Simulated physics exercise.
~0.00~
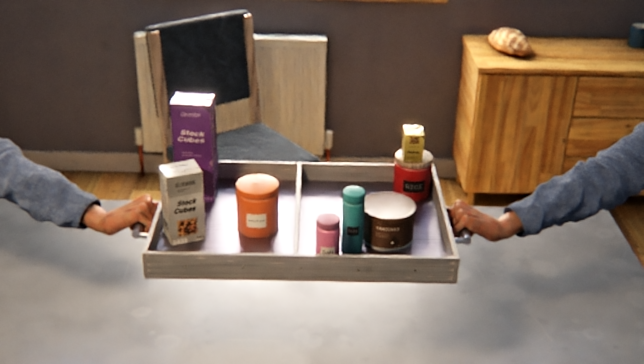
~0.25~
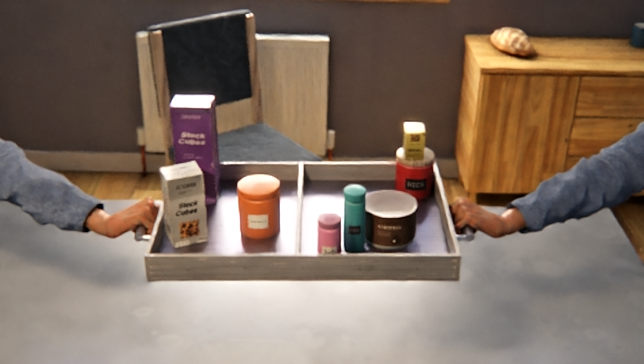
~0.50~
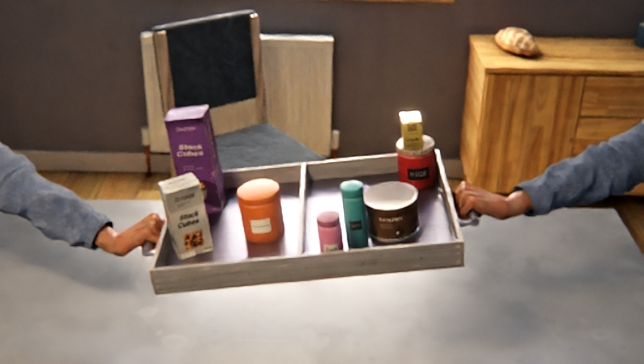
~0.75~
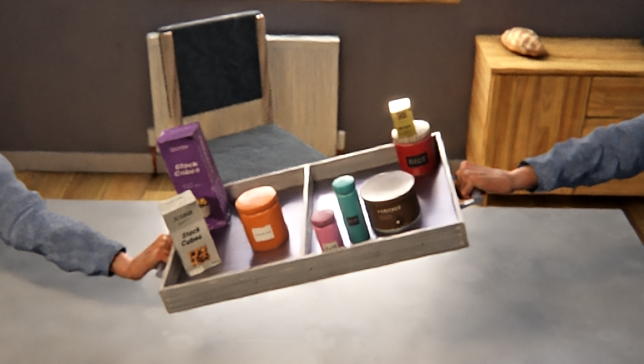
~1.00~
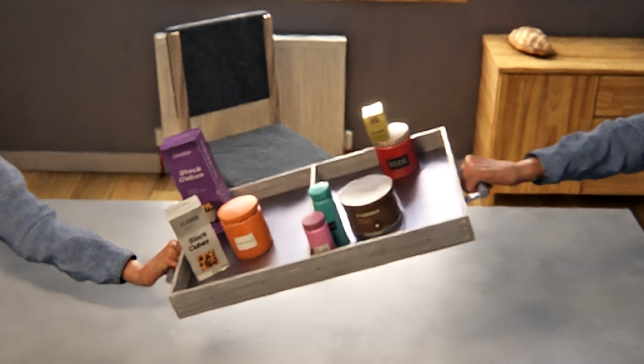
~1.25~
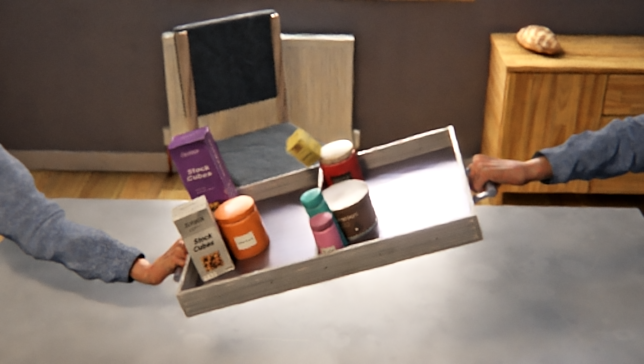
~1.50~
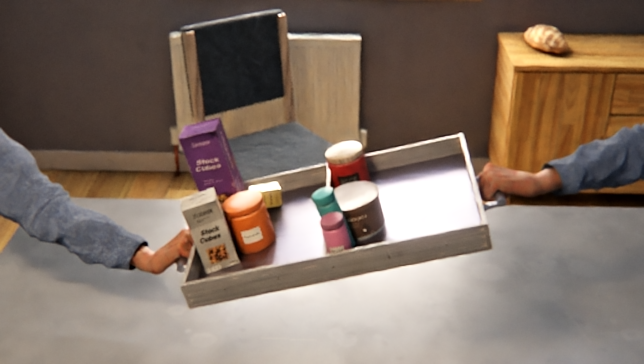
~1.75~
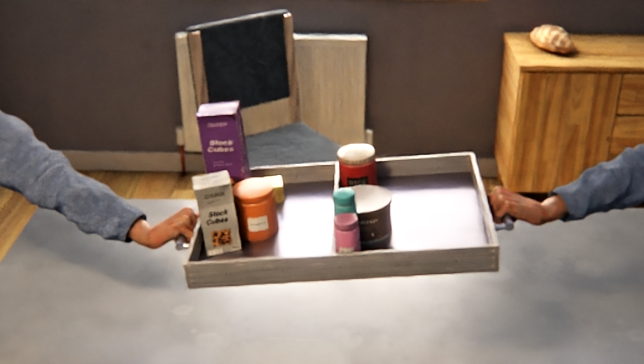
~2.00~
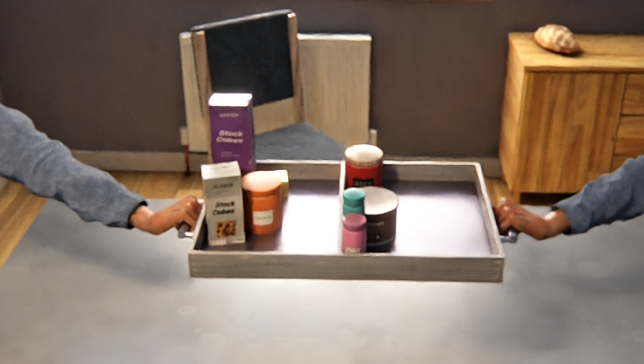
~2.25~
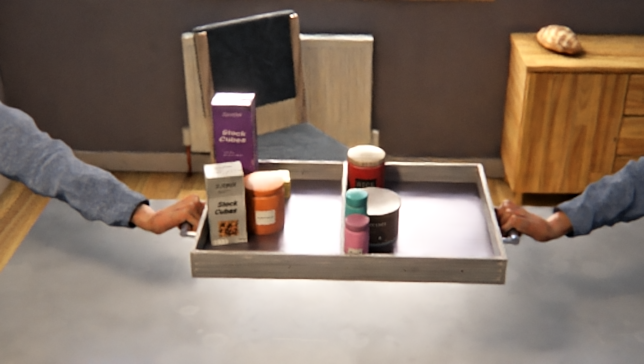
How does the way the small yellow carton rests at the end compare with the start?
At the start the small yellow carton is upright, and at the end it is lying on its side.
